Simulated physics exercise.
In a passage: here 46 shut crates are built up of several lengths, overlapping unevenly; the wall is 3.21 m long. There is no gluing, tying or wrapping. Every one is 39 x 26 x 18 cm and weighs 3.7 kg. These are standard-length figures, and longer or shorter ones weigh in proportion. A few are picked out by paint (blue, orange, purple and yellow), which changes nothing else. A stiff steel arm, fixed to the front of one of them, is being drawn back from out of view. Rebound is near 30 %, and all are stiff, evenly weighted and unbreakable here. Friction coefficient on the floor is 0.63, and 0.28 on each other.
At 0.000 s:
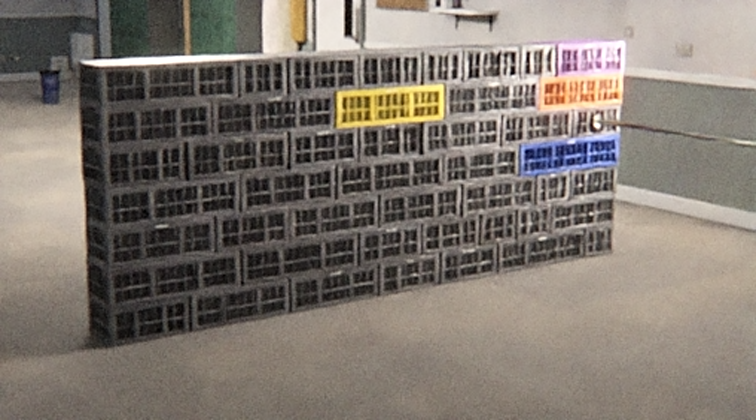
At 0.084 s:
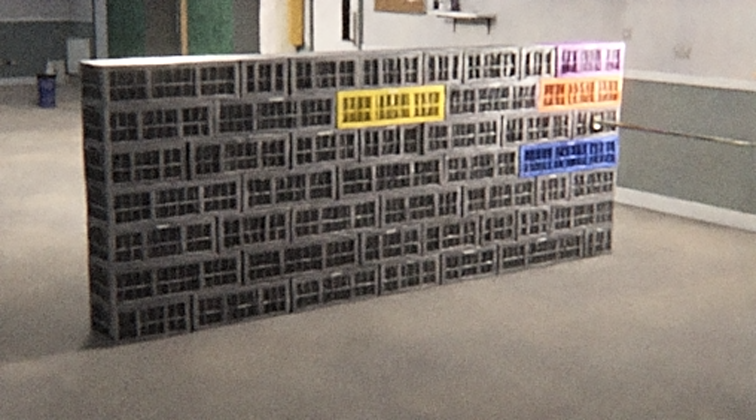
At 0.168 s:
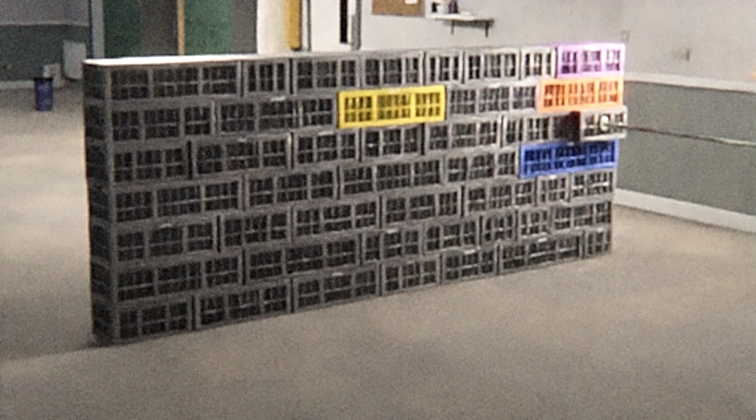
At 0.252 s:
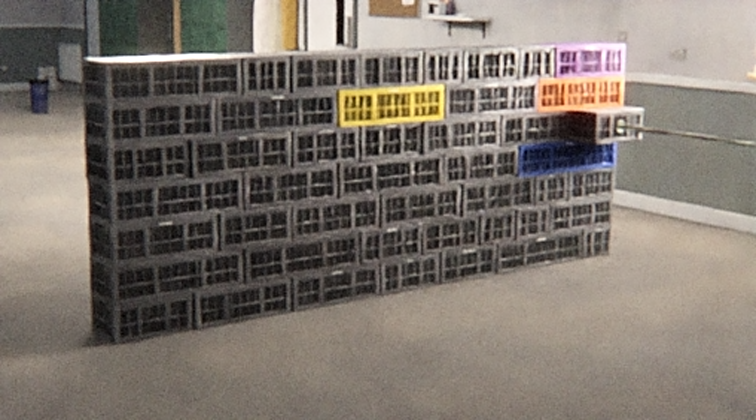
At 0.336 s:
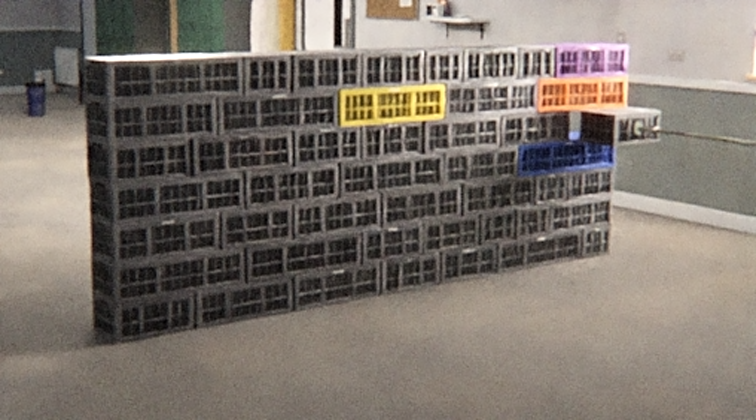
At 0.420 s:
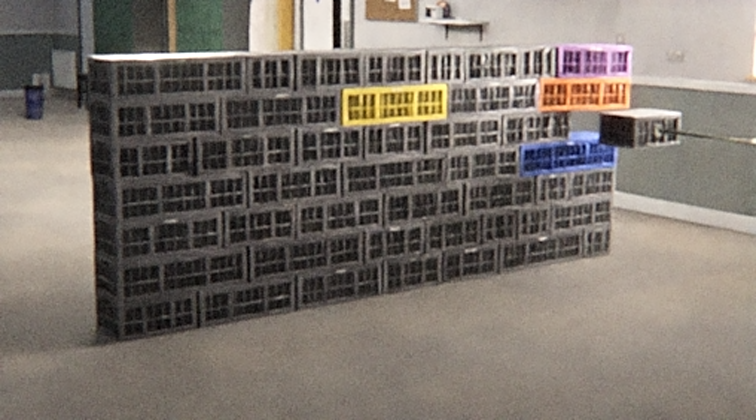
A dark crate near the right end of a long wall of stacked crates starts in place, then slides out to the right on a thin rod or line. The orange and purple crates above it shift slightly right as it comes clear, leaving a gap above the blue crate.
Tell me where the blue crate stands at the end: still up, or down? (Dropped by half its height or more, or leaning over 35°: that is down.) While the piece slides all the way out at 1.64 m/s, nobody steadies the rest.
Most likely it remains upright.
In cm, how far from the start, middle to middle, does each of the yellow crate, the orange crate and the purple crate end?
Yellow 0 cm, orange 100 cm, purple 180 cm.
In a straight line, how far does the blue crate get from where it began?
It finishes around 0 cm from its starting point.
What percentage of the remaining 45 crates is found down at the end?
5%.
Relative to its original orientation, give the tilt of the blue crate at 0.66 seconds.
Something like 0°, give or take.
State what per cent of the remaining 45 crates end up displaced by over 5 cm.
5 %.
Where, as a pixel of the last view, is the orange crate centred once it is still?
Its middle finishes near pixel (639, 240) of the last picture.
By 0.66 s, none of the 45 other crates down, 3 disturbed; blue crate unmoved; purple crate tilted 20°, 6 cm lower.
By 1.18 s, 1 of the 45 other crates down; blue crate unmoved; purple crate tilted 52°, 55 cm lower.
By 1.62 s, 3 of the 45 other crates down; blue crate unmoved; purple crate upside down.
When it is over (3.1 s), 3 of the 45 other crates down; blue crate unmoved; purple crate upside down; yellow crate unmoved. In pixels of the last frame, middles, blue crate near (554, 154).
